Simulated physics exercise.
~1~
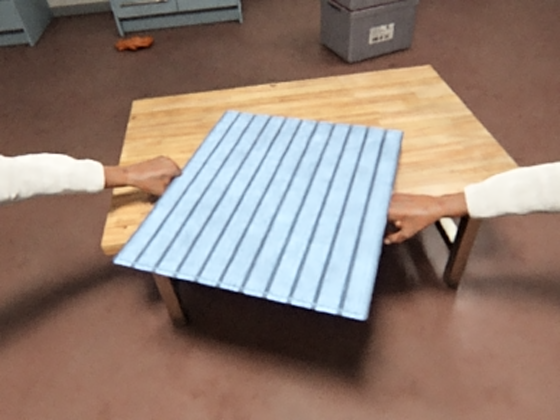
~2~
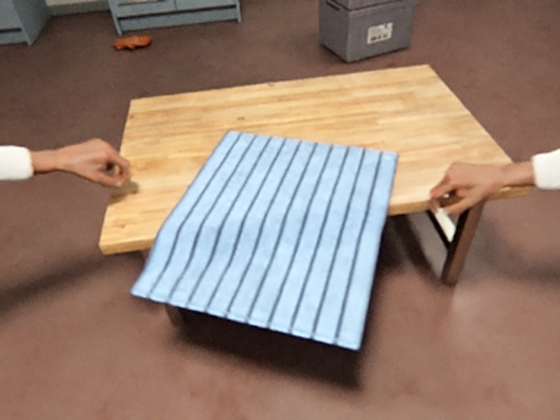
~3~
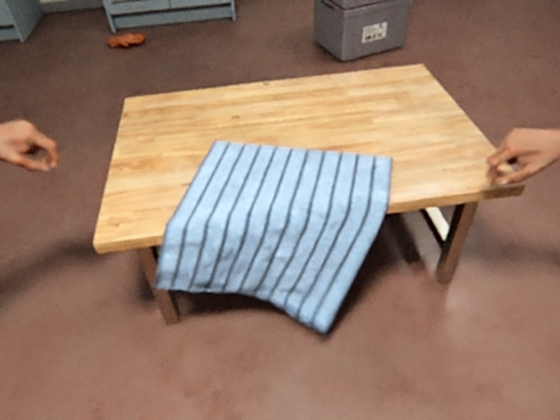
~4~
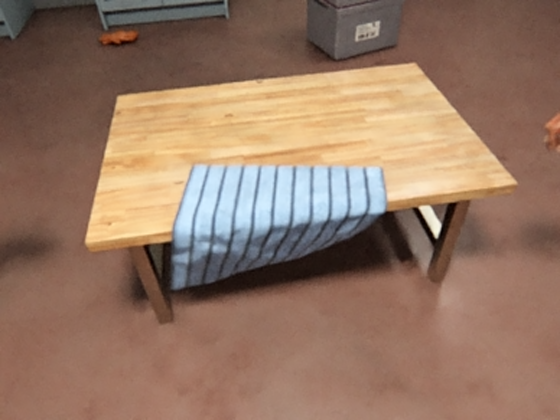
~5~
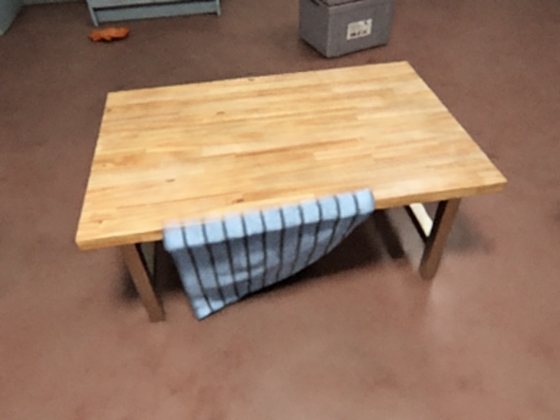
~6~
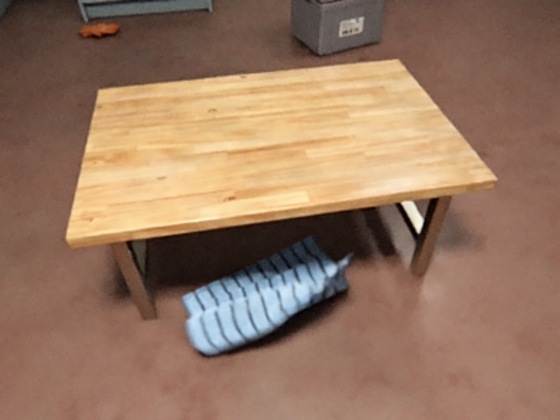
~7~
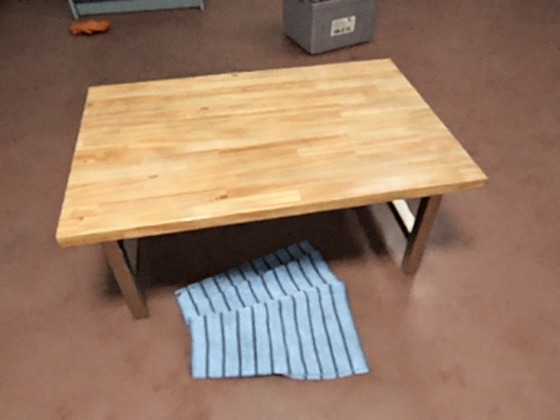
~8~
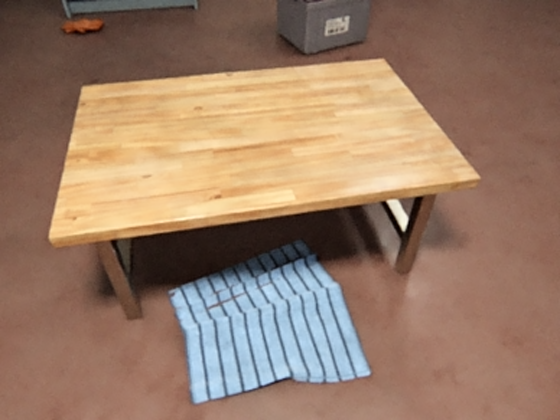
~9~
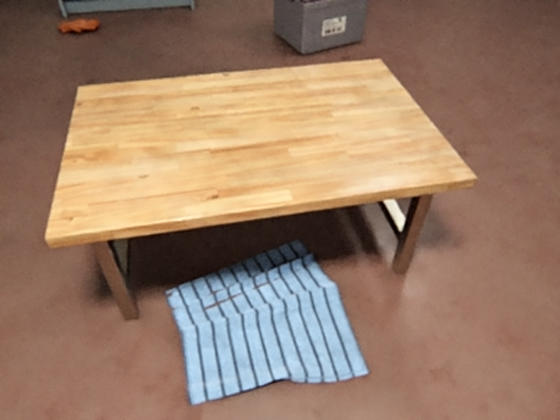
Two hands in white sleeves hold a light blue towel with dark stripes flat over the near edge of a pale wooden table, seen from above at an angle. The table stands on a reddish-brown floor, with a grey box and a small orange object behind it. The hands let go and draw apart out of view as the towel's overhanging part sags. The towel slides steadily over the near edge, then slips off completely, bunching as it drops. It spreads out on the floor below and ends lying there, slightly rumpled, leaving the tabletop bare.
